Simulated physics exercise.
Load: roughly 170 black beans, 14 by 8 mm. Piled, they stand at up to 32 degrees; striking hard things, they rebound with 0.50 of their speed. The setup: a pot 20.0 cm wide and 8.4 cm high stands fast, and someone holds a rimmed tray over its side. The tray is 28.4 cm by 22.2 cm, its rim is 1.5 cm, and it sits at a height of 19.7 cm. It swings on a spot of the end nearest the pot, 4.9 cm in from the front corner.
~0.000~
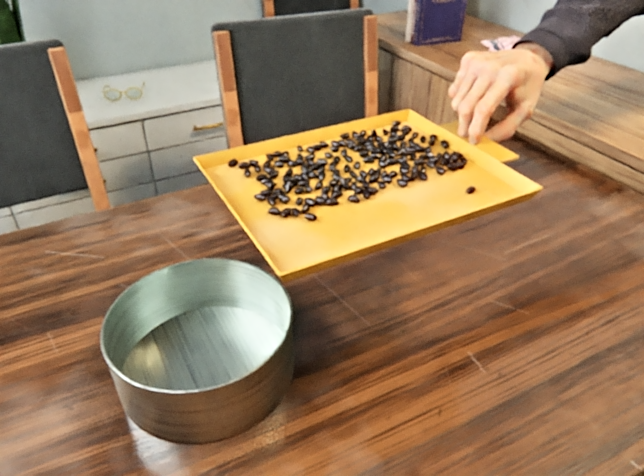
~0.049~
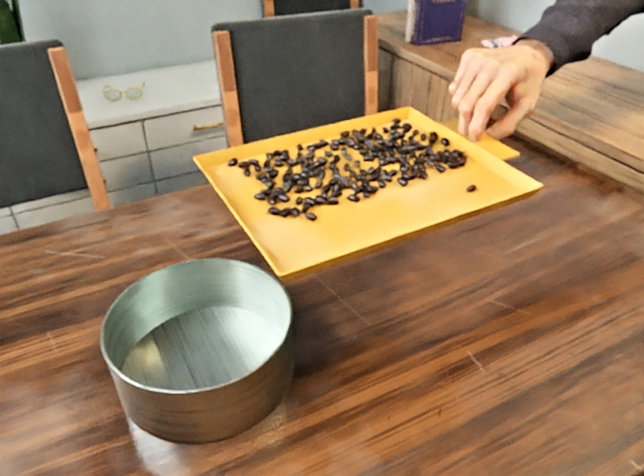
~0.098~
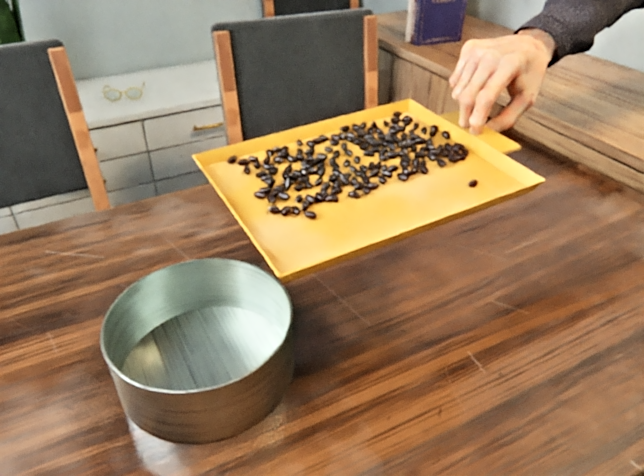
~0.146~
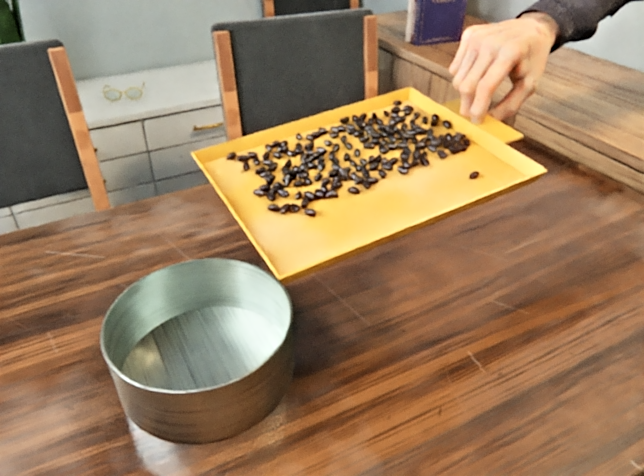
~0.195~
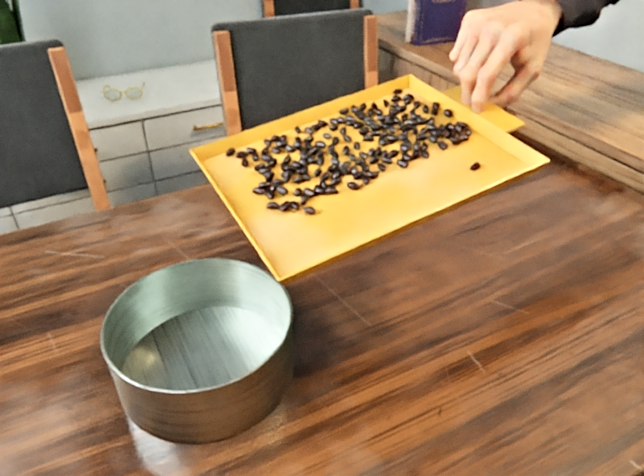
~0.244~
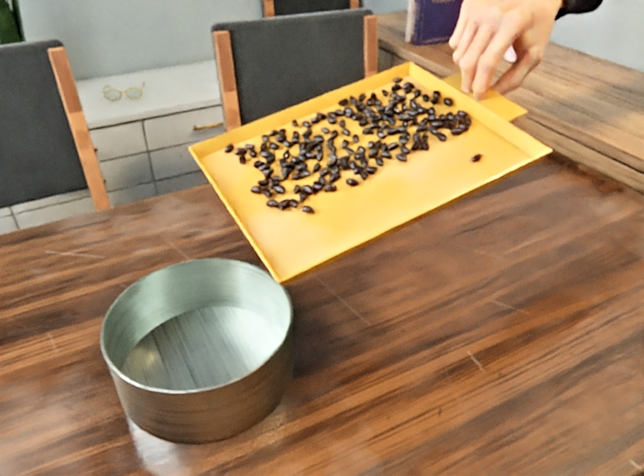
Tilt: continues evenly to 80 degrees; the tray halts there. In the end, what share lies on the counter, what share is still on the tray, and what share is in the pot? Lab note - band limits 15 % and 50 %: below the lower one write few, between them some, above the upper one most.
Counter = most; tray = few; pot = some.
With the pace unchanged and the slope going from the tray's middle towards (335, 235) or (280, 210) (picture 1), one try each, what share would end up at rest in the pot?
First try: About 0 percent; second try: About 85 percent.
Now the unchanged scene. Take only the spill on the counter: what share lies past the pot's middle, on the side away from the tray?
That comes to roughly 50 percent.
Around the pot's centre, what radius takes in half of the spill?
Distance: Roughly 18 cm.
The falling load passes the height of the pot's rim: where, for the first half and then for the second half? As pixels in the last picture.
Early half: About (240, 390); late half: (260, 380).
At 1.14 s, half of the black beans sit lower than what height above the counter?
About 14 cm.
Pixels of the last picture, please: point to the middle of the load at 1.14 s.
Close to pixel (250, 327).
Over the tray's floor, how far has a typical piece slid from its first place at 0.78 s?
By then it sits near 13 cm from where it began.
After 0.78 s, tilt 44 degrees; the tray holds 100 %, the pot 0 %.
After 1.14 s, tilt 66 degrees; the tray holds 45 %, the pot 10 %.
After 1.58 s, tilt 80 degrees; the tray holds 0 %, the pot 35 %.
At rest (2.7 s), counter 65 %, tray 0 %, pot 35 %.
